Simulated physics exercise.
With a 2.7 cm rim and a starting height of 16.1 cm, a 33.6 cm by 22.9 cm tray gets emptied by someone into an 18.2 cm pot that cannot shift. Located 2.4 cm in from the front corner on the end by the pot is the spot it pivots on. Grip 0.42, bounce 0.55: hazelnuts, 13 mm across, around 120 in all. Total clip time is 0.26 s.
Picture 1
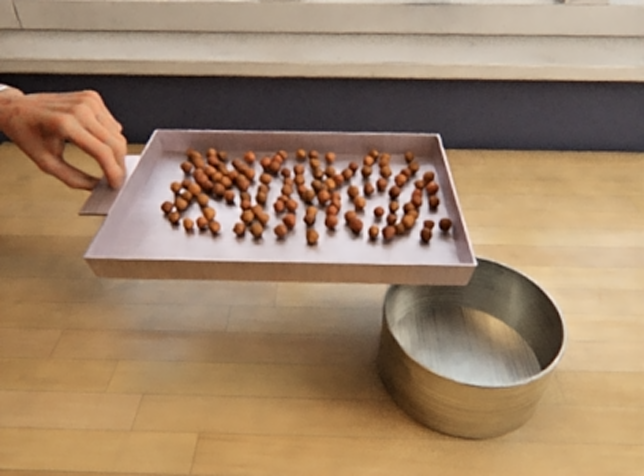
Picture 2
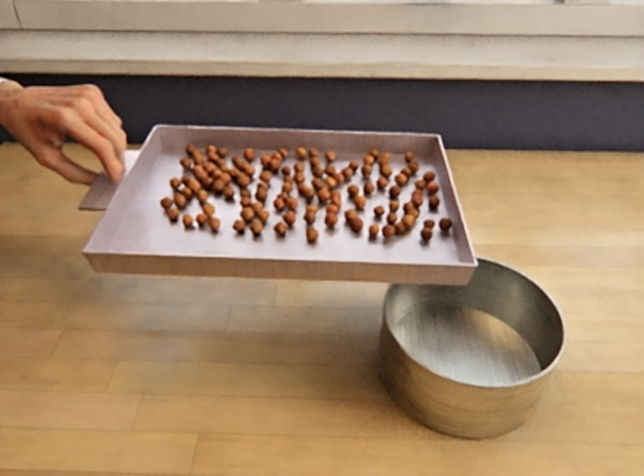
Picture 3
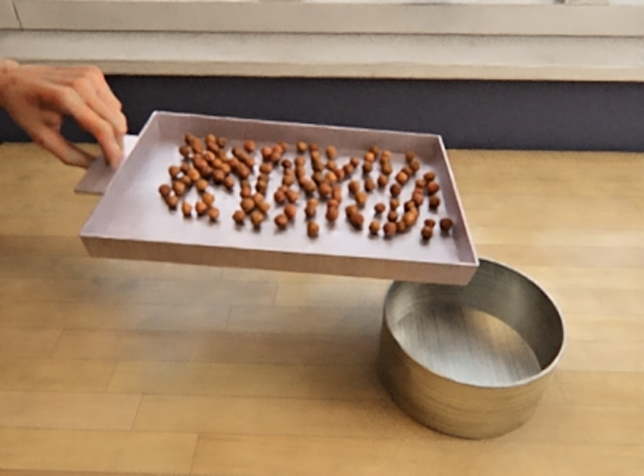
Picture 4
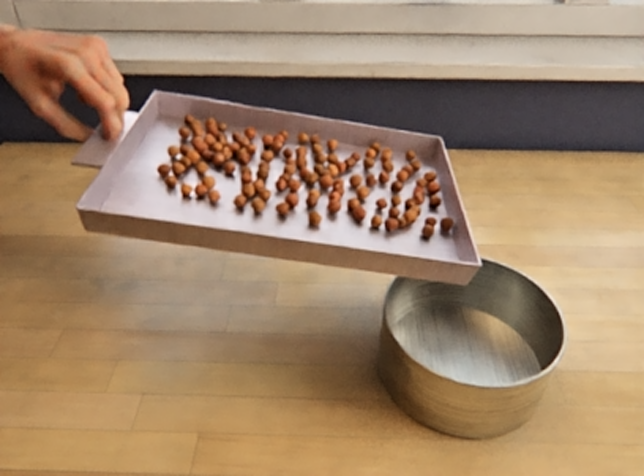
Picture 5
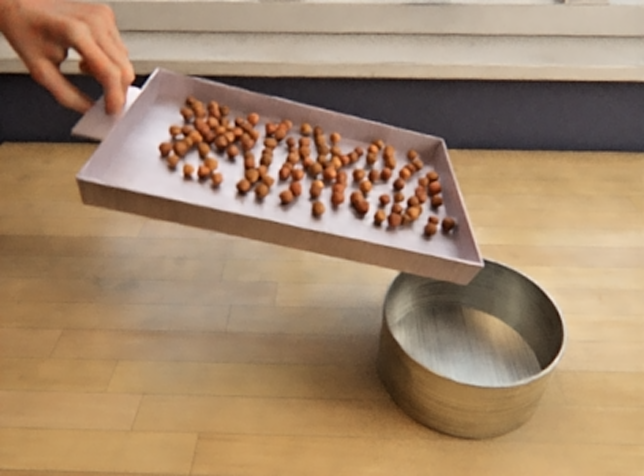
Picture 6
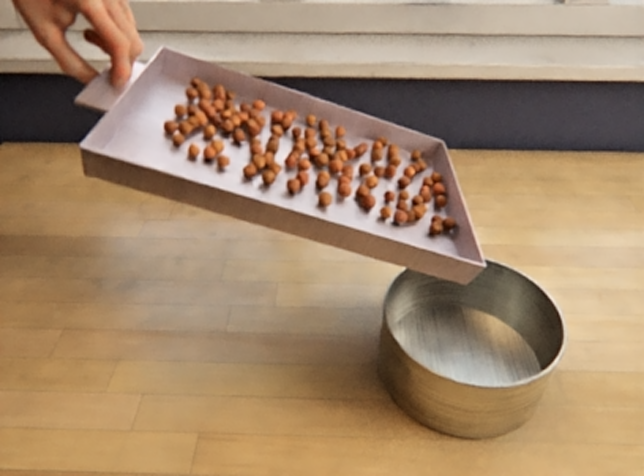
A hand at the upper left holds the tab of a shallow, pale pinkish tray above a light wooden surface, seen from slightly above with a dark strip and white ledge behind. Many small, round brown pieces lie spread across the tray, and a round silver metal pot stands below its right end. The hand raises the left end steadily, slanting the tray down toward the right, while the pieces shift slightly rightward.
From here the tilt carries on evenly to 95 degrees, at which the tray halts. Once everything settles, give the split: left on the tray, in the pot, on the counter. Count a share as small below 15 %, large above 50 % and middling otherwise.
Tray: Small. Pot: Middling. Counter: Large.
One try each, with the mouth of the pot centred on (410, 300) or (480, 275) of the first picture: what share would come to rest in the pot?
Estimates: 10 % and 60 %, in that order.
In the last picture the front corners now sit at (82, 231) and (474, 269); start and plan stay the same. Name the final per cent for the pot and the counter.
You'd end with pot at 65 and counter at 35.
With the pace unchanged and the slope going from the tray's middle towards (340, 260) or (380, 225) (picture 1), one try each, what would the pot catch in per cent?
That would be close to 55 per cent, then close to 75 per cent.
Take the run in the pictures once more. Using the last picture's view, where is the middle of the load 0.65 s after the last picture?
Load centre, approx.: (443, 186) px.
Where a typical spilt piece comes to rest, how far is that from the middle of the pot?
22 cm.
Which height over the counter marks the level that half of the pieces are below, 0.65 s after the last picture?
Around 18 cm up.
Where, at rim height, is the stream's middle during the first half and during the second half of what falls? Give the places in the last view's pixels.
The first half passes near (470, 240) and the second half near (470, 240).
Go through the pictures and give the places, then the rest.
The first frame shows tray tilt 0 degrees, front corners at (89, 254) and (471, 262); middle of the pieces at (303, 191); pot at (473, 312).
The second frame shows tray tilt 1 degrees, front corners at (88, 249) and (472, 262); middle of the pieces at (303, 189).
The third frame shows tray tilt 4 degrees, front corners at (85, 232) and (473, 262), lowest corner right back; middle of the pieces at (303, 183).
The fourth frame shows tray tilt 9 degrees, front corners at (83, 205) and (476, 262), lowest corner right back; middle of the pieces at (305, 173).
The fifth frame shows tray tilt 14 degrees, front corners at (83, 176) and (479, 262), lowest corner right back; middle of the pieces at (308, 163).
The sixth frame shows tray tilt 19 degrees, front corners at (87, 145) and (481, 262), lowest corner right back; middle of the pieces at (314, 154); pot at (473, 312).
Then, 0.39 s after the last picture, tilt 56 degrees; the tray holds 100 %, the pot 0 %.
Then, 0.65 s after the last picture, tilt 80 degrees; the tray holds 80 %, the pot 5 %.
Then, 1.02 s after the last picture, tilt 95 degrees; the tray holds 40 %, the pot 10 %.
In the end, tray 0 %, pot 35 %, counter 65 %.
